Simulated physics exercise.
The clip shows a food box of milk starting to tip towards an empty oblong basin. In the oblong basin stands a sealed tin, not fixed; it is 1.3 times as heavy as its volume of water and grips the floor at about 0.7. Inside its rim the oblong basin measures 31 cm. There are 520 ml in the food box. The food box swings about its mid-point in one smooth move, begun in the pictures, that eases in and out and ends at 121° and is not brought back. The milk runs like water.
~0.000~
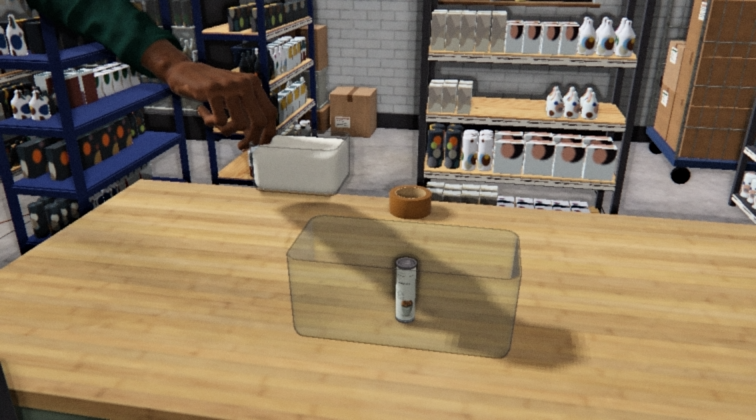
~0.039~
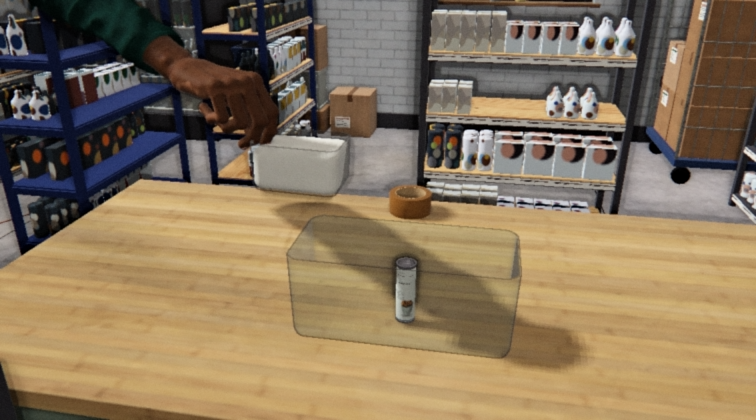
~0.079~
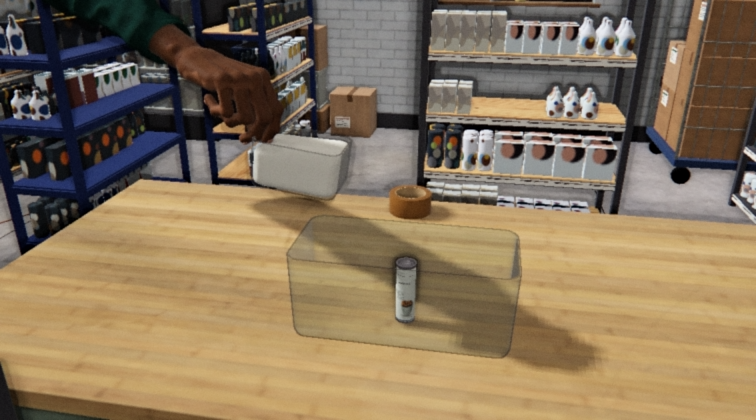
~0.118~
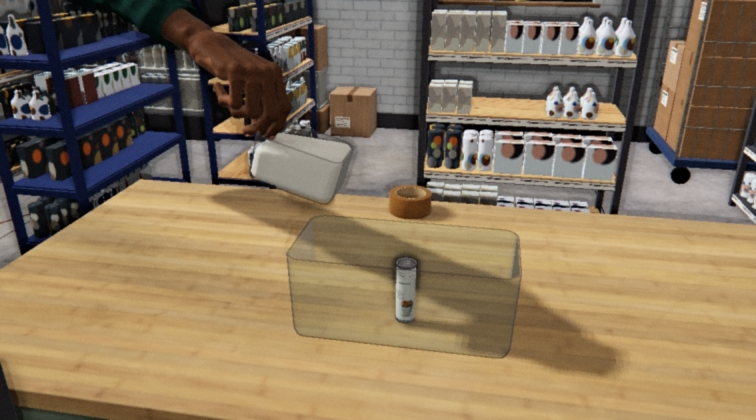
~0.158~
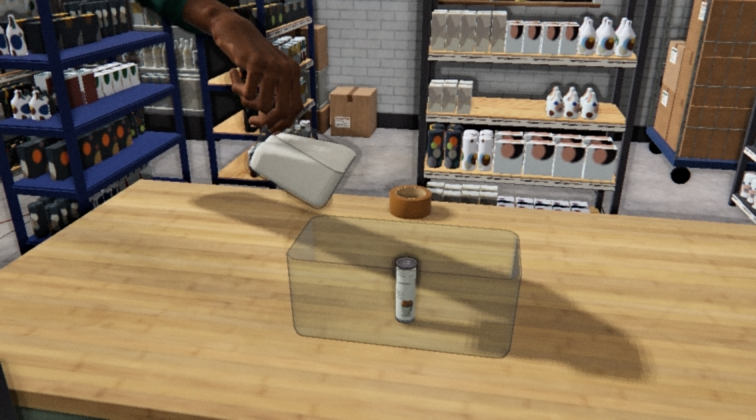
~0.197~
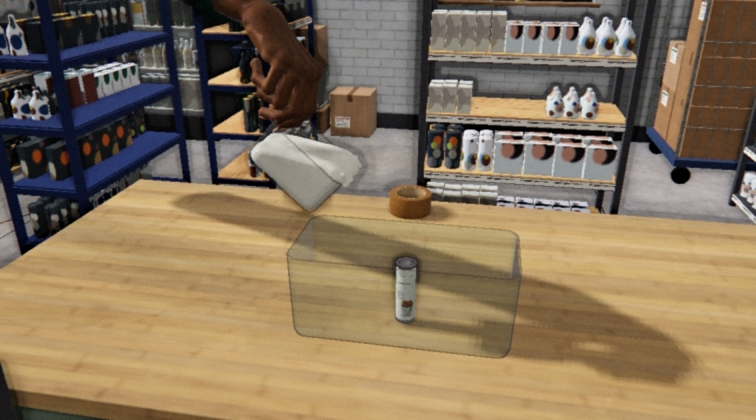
In a storeroom lined with stocked shelves, a hand above a wooden table tilted a pale container steadily down to the right, beside a clear basin with a small tin standing inside.
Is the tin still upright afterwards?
It stays up.
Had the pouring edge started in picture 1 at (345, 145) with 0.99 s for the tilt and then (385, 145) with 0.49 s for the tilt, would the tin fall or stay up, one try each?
First it stays up; then it remains upright.
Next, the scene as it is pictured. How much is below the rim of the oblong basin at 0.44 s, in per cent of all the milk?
About 68 per cent.
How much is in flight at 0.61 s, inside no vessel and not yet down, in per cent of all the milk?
Near 2 in a hundred.
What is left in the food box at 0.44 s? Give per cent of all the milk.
About 8 per cent.
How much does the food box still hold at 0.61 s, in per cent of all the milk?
About 0 per cent.
By 0.44 s the tilt is 117° and 8 per cent is still to pour; the tin stands where it began.
By 0.61 s the tilt is 121° and 0 per cent is still to pour; the tin stands where it began.
By 0.79 s the tilt is 121° and 0 per cent is still to pour; the tin stands where it began.
By 0.99 s the tilt is 121° and 0 per cent is still to pour; the tin stands where it began.
At rest the tin stands where it began.
